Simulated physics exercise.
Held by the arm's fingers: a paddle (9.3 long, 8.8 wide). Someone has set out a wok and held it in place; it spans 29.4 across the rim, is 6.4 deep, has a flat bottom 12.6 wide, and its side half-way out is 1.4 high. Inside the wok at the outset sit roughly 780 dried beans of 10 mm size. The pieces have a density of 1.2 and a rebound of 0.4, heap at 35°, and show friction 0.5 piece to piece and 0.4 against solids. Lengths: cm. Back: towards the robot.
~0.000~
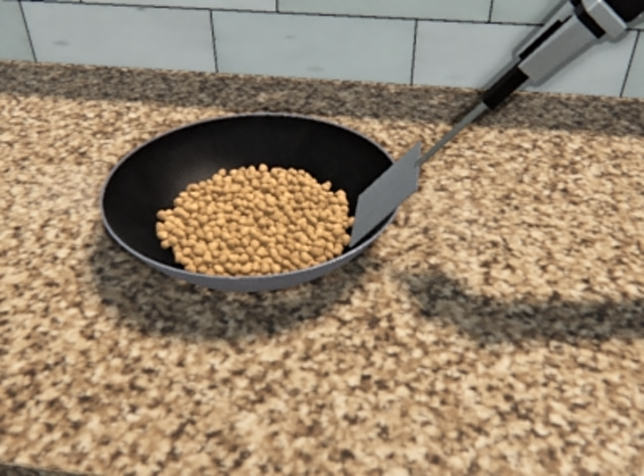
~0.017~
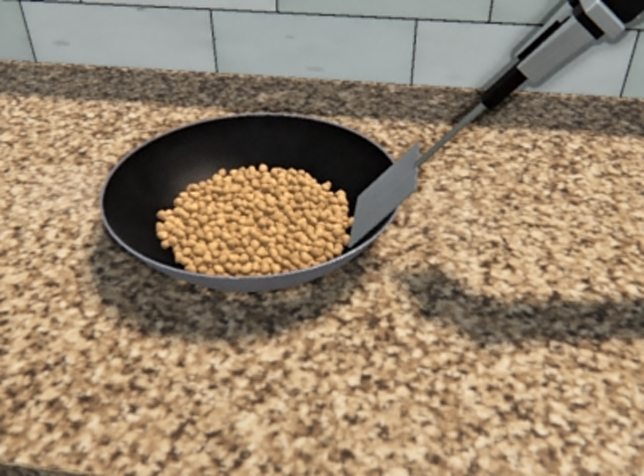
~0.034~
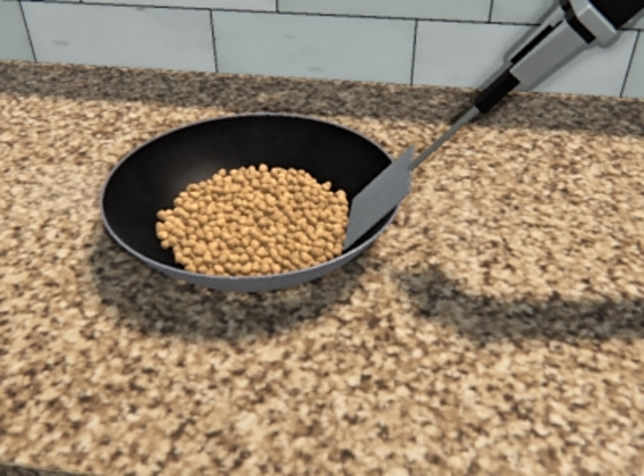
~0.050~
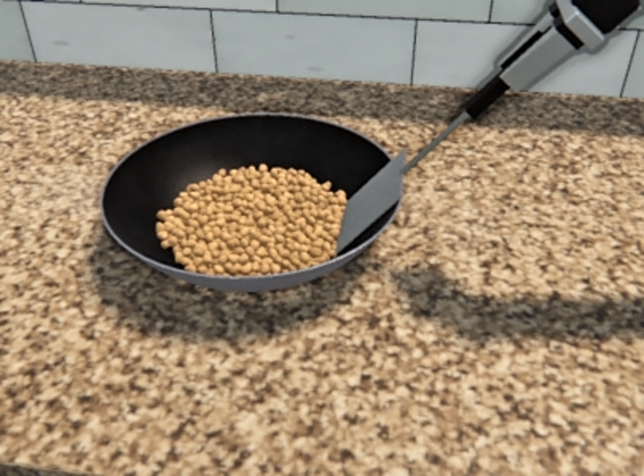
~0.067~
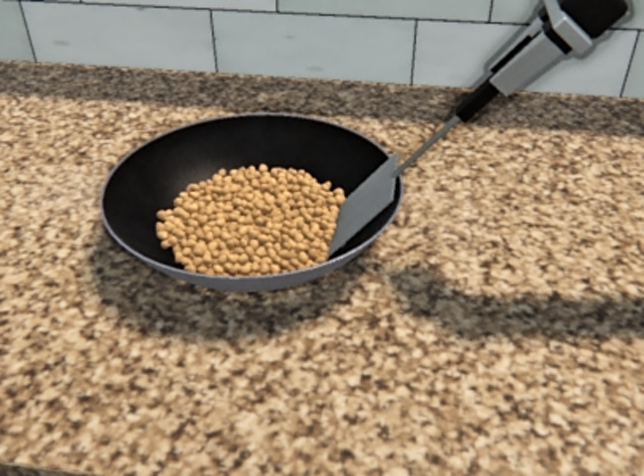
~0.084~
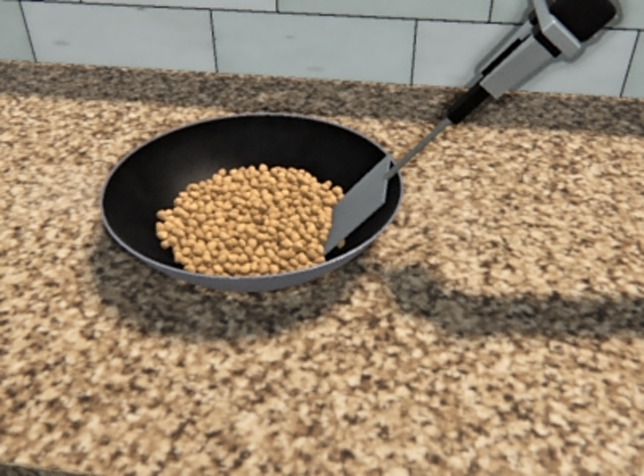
On a speckled stone counter before a tiled wall, a dark wok holds a heap of small tan beans, with a robot arm's grey spatula resting at its right side. The arm slides the tilted blade a short way left and down into the heap's right edge, while the beans barely shift.
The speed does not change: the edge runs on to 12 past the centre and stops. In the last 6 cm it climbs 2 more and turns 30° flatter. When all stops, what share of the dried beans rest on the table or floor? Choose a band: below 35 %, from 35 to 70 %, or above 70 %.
Below 35 %.
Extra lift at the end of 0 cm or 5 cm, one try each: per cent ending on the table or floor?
Result: Approx. 20 % and 20 %, one try each.
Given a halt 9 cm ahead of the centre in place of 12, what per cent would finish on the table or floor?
Then roughly 5 percent would finish on the table or floor.
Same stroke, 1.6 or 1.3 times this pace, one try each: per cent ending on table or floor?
The two tries give about 35 and 35 in a hundred.
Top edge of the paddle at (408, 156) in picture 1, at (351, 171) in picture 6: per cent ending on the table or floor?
Some 40 percent ends up on the table or floor.
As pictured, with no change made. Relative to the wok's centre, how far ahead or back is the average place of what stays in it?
It sits some 4.0 centimetres ahead of centre.
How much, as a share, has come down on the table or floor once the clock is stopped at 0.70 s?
My estimate is roughly 25 %.
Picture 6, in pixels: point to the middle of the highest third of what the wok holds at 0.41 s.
It is centred close to (151, 181).
After 0.25 s, sloping 51°, highest piece 5 above the table; 775 in the wok.
After 0.41 s, sloping 44°, highest piece 8 above the table; 769 in the wok, 6 on the blade or in flight.
After 0.70 s, sloping 21°, highest piece 7 above the table; 577 in the wok, 185 on the table or floor, 13 on the blade or in flight.
After 1.75 s, sloping 21°, highest piece 7 above the table; 576 in the wok, 199 on the table or floor.
In the end, 576 in the wok, 199 on the table or floor. That is 26 % on the table or floor.
